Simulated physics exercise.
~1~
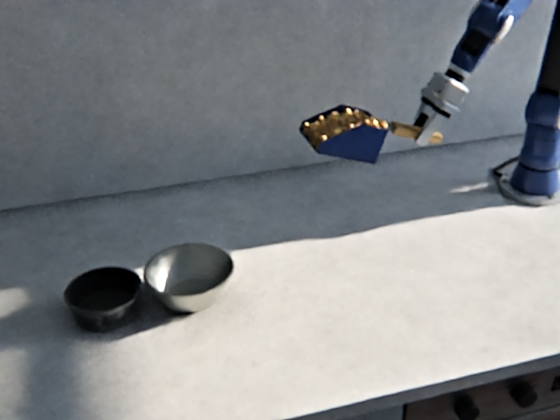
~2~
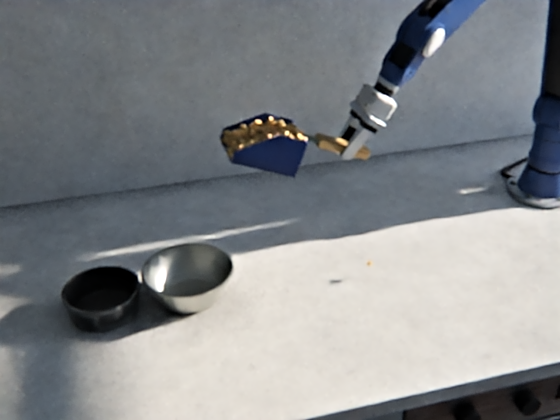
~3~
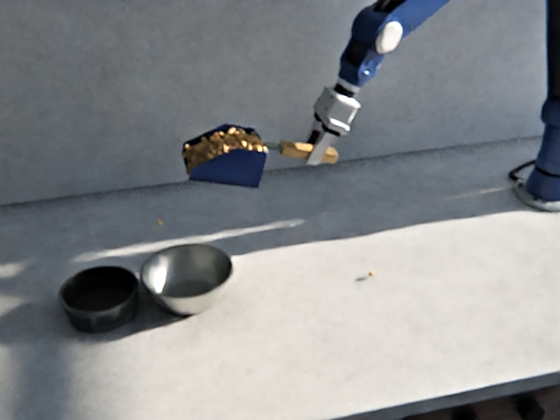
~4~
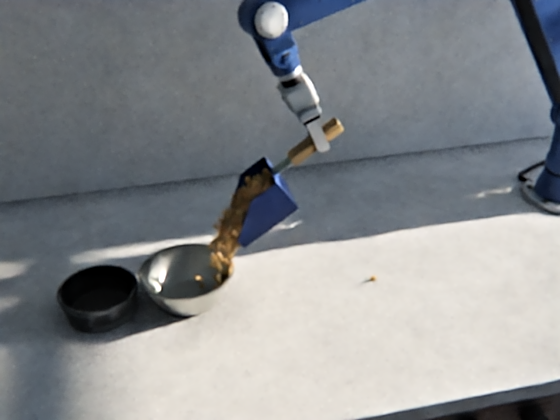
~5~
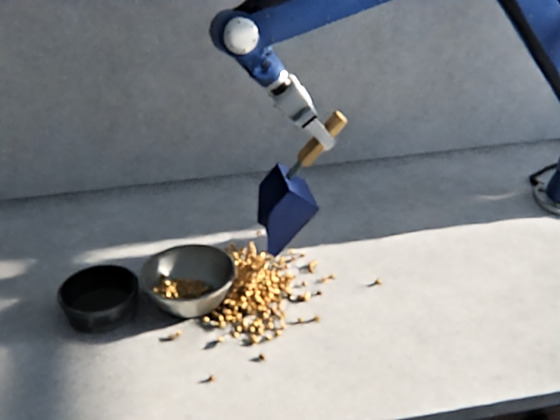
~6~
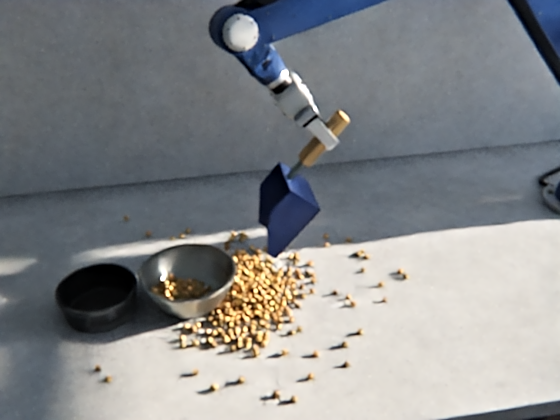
The footage shows a blue robot arm carrying a dark blue scoop heaped with chickpeas leftward toward two bowls on a table, then tipping it beside the lighter bowl; some land inside, but most spill and scatter across the tabletop as the emptied scoop stays tilted above.
